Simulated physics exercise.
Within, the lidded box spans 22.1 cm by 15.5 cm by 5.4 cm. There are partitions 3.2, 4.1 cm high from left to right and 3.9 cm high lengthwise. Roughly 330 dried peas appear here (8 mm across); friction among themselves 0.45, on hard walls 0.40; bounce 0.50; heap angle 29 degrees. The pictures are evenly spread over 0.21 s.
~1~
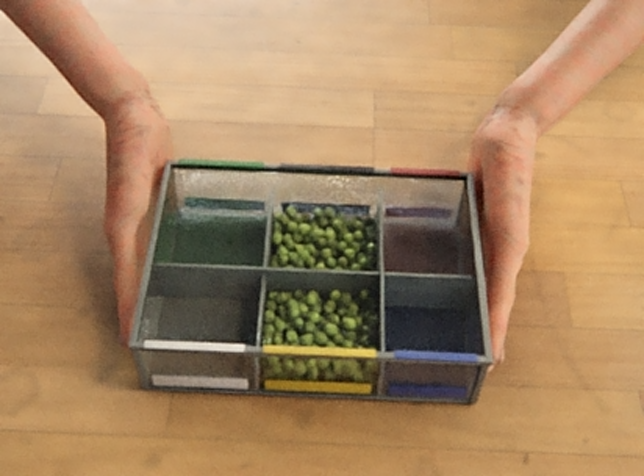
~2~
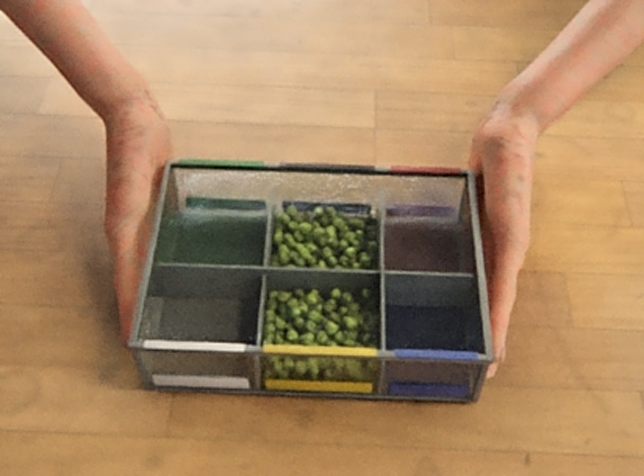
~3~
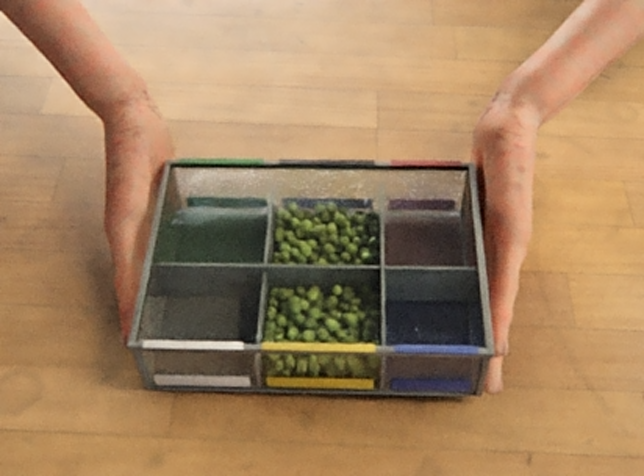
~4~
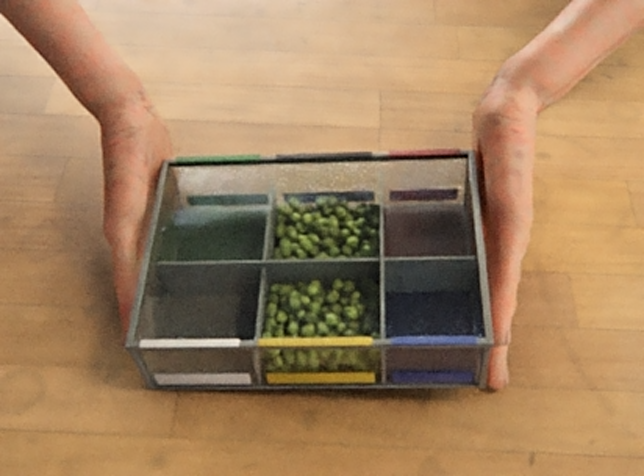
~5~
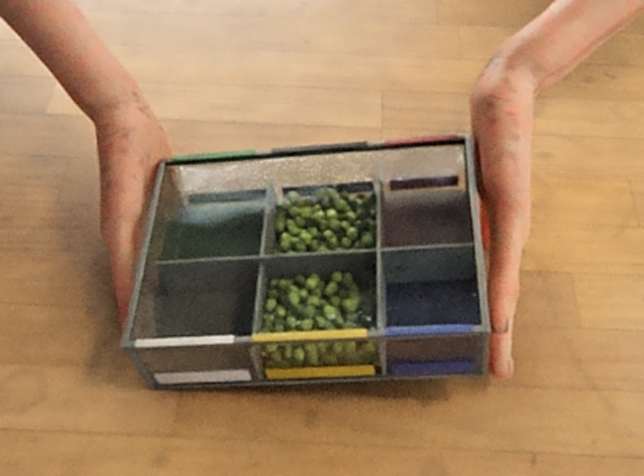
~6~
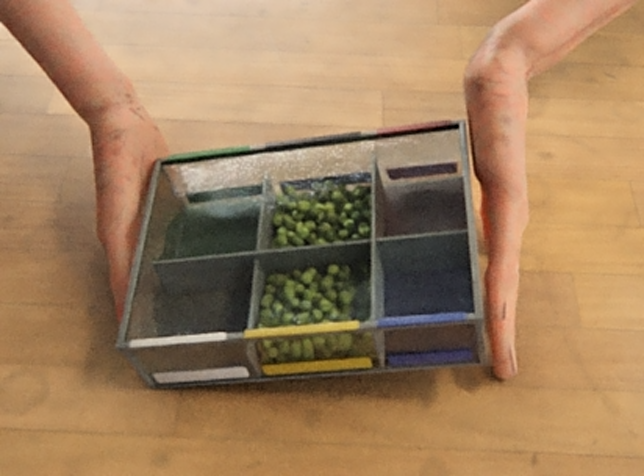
On a wooden surface, two hands held a clear-lidded, divided box with green peas in its two middle compartments, then gradually tilted it, raising the right side a little while the peas stayed mostly in place.
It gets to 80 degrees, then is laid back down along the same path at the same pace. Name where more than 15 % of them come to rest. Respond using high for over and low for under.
Red compartment low, blue compartment low, green compartment low, yellow compartment high, white compartment high, black compartment high.
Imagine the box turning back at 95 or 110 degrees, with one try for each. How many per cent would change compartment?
About 75 and 100 per cent.
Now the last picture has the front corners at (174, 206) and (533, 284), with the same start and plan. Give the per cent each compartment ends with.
In per cent, the final split is red 5, blue 0, green 0, yellow 50, white 0, black 40.
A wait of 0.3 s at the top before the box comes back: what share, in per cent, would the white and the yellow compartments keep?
Result - white: 30 %, yellow: 30 %.
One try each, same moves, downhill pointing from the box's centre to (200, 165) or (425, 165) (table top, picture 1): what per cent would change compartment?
The share comes to roughly 30 in a hundred, then roughly 15 in a hundred.
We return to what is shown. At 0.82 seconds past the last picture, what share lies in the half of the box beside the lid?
30 per cent, give or take.
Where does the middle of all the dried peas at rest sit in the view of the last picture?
Approximately (279, 310) in the last view.
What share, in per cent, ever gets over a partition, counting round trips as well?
Roughly 35 per cent.
Then, 0.82 s after the last picture, tilt 80 degrees; yellow 45 %, white 15 %, black 40 %.
Then, 1.36 s after the last picture, tilt 35 degrees; green 10 %, yellow 30 %, white 30 %, black 30 %.
Then, 1.97 s after the last picture, tilt 0 degrees; green 10 %, yellow 30 %, white 30 %, black 30 %.
In the end, red 0 %, blue 0 %, green 10 %, yellow 30 %, white 30 %, black 30 %.
